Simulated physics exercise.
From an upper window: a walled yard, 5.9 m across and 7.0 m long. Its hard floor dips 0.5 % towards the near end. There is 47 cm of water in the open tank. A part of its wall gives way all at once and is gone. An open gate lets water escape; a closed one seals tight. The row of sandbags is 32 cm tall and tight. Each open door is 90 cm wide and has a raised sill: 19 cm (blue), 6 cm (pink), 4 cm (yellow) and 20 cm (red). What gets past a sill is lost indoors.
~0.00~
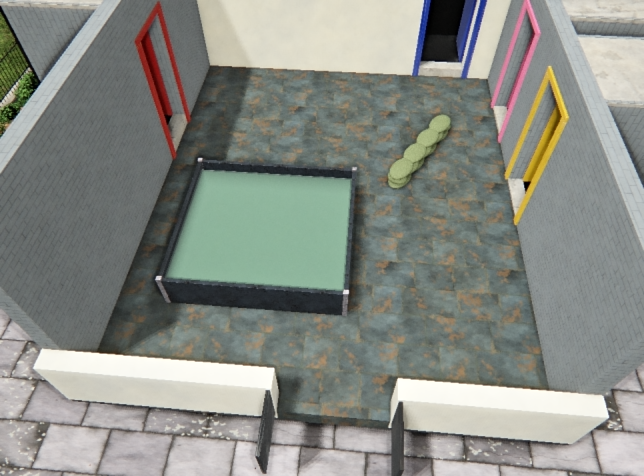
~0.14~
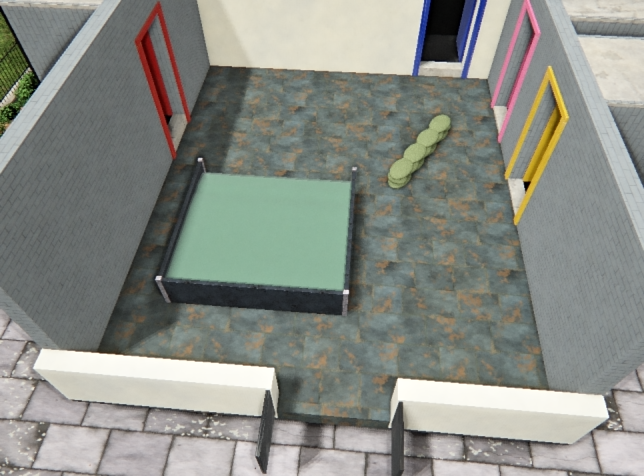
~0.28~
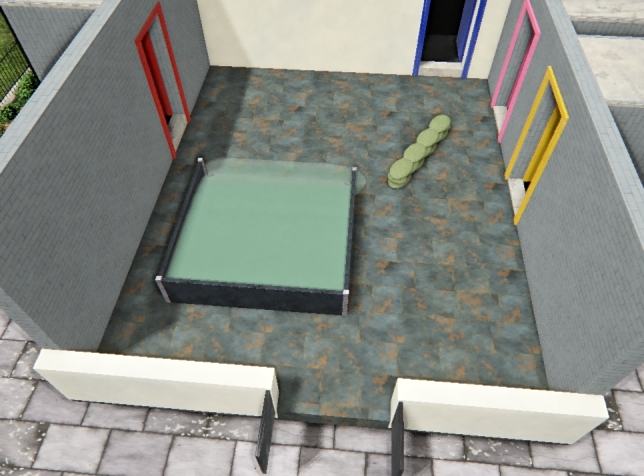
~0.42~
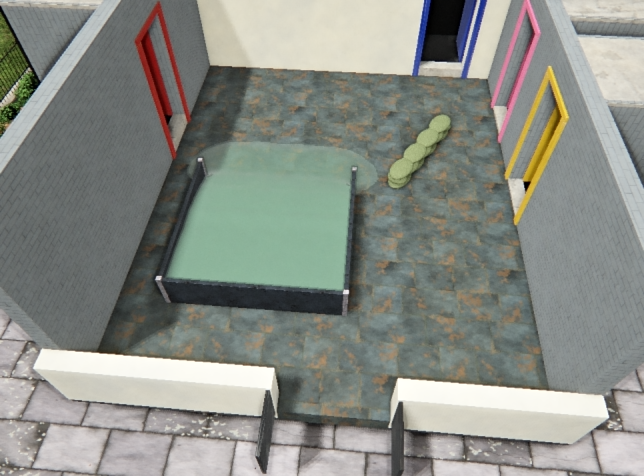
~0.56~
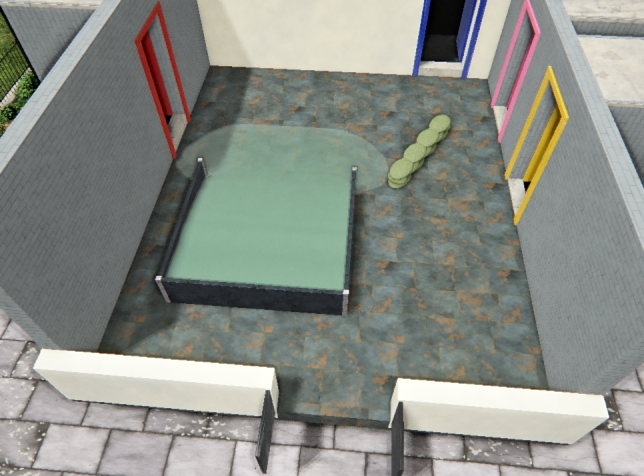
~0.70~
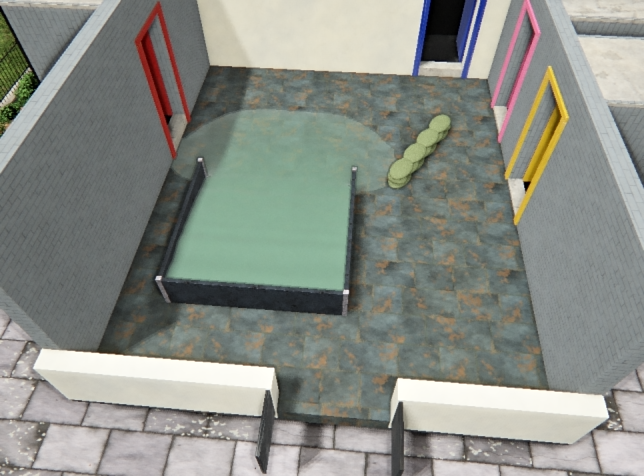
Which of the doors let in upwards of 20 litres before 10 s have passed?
Door by door: At the blue door it stays under the limit; at the pink door it goes over the limit; at the yellow door it keeps below the limit; at the red door it keeps below the limit.
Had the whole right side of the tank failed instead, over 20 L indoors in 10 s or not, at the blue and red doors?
Then: Blue below, red under.
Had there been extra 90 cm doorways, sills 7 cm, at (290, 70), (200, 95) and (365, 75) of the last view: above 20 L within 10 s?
In that order: Over, over, above.
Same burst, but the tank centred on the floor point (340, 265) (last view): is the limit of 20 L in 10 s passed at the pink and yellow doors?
Then: Pink over, yellow over.
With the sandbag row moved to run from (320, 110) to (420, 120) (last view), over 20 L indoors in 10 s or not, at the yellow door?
Then: Yellow above.
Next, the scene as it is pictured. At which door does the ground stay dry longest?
It is the yellow one.
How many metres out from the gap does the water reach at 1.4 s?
About 3.6 m.
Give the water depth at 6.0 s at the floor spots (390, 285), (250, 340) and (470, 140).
Roughly 0, 0 and 9 cm, in turn.
After 1.4 s water covers 35 % of the floor and is deepest (20 cm) near (238, 181); blue door not reached, pink door not reached, yellow door not reached, red door 9 cm at the sill, 0 L in.
After 2.2 s water covers 40 % of the floor and is deepest (32 cm) near (218, 70); blue door not reached, pink door not reached, yellow door not reached, red door 11 cm at the sill, 0 L in.
After 3.5 s water covers 45 % of the floor and is deepest (28 cm) near (482, 83); blue door 14 cm at the sill, 0 L in, pink door not reached, yellow door not reached, red door 8 cm at the sill, 0 L in.
After 6.0 s water covers 65 % of the floor and is deepest (18 cm) near (415, 149); blue door 14 cm at the sill, 0 L in, pink door 14 cm at the sill, 45 L in, yellow door 5 cm at the sill, 0 L in, red door 10 cm at the sill, 0 L in.
After 10.0 s water covers 95 % of the floor and is deepest (11 cm) near (485, 409); blue door 7 cm at the sill, 0 L in, pink door 8 cm at the sill, 120 L in, yellow door 4 cm at the sill, 2 L in, red door 4 cm at the sill, 0 L in.
